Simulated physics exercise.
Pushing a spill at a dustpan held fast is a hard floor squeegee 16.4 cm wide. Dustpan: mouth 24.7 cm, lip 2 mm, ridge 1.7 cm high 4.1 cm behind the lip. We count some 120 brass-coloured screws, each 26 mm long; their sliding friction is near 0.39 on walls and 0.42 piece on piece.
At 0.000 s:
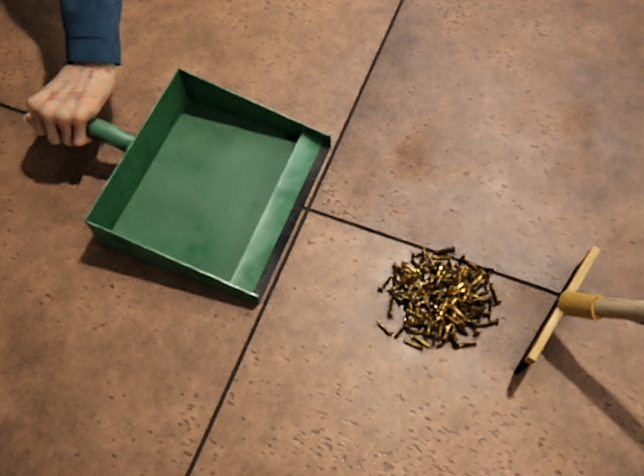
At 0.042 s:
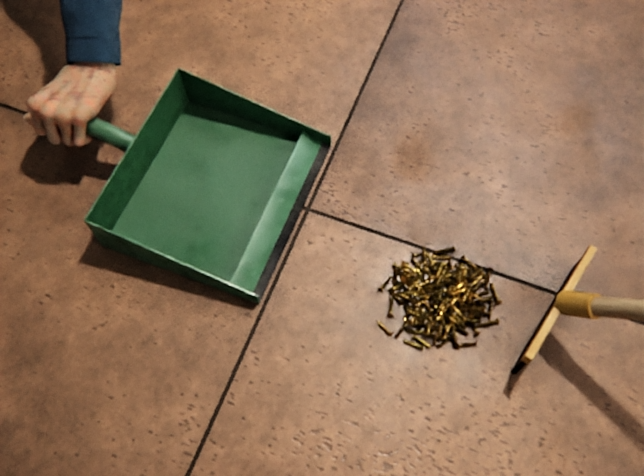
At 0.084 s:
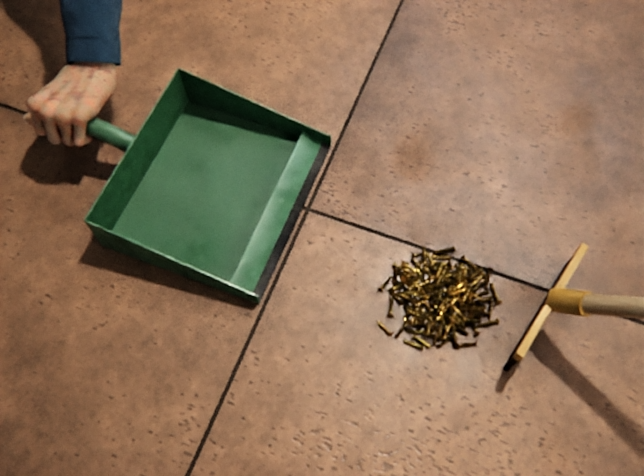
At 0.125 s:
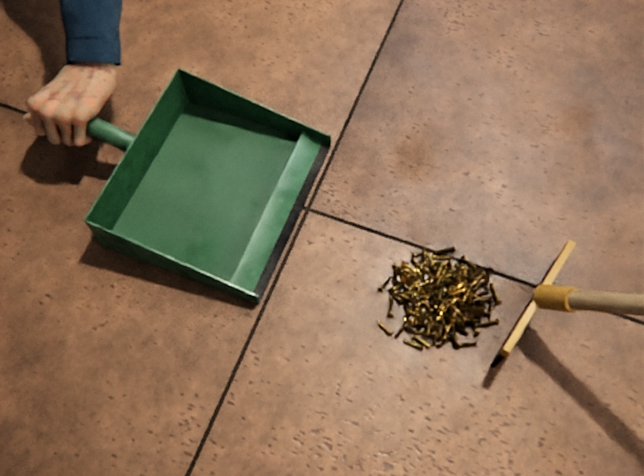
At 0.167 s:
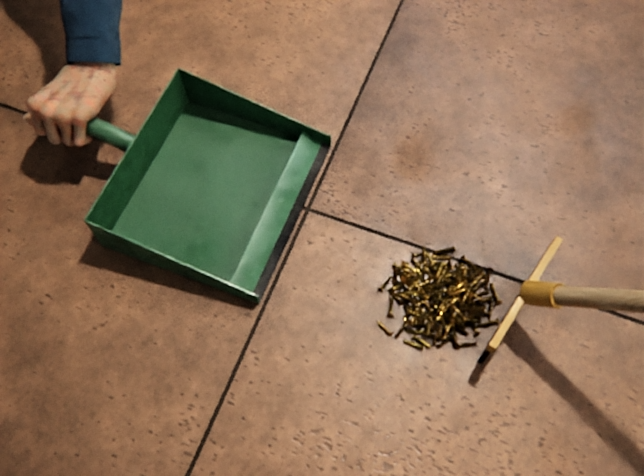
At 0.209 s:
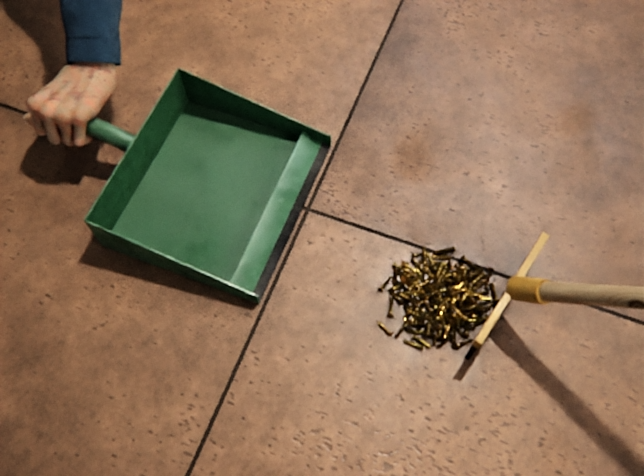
We see a hand holding a green dustpan still on a brown tiled floor while a squeegee with a pale wooden handle slides leftward from the right, reaching the near edge of a pile of small brass-coloured screws.
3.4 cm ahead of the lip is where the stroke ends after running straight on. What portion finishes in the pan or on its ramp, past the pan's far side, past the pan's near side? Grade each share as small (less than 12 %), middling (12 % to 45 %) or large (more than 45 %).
In the pan or on its ramp - small, past the pan's far side - small, past the pan's near side - small.
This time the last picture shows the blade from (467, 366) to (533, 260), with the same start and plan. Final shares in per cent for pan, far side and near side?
That ends as pan 0, far 0, and near 10.
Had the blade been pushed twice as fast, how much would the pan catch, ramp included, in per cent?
Then near 20 in a hundred.
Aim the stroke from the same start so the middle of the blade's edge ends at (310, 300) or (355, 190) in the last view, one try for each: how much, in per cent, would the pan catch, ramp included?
I'd expect about 5 percent, then about 5 percent.
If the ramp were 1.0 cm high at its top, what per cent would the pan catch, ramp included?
With that ramp, near 10 per cent.
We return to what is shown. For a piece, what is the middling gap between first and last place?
Median shift: Approx. 18 cm.
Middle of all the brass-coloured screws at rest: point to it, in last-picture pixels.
I'd put it at about (304, 243).
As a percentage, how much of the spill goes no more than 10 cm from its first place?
The figure is some 0 percent.
After 0.50 s, middle of the blade 17 cm from the lip; 0 % over the lip, far side 0 %, near side 0 %.
After 0.70 s, middle of the blade 10 cm from the lip; 0 % over the lip, far side 0 %, near side 5 %.
Then, at 1.01 s, middle of the blade 5 cm from the lip; 5 % over the lip, far side 0 %, near side 5 %.
In the end, at 1.3 s, pan 5 %, far side 0 %, near side 5 %, in front of the lip or behind the blade 90 %.
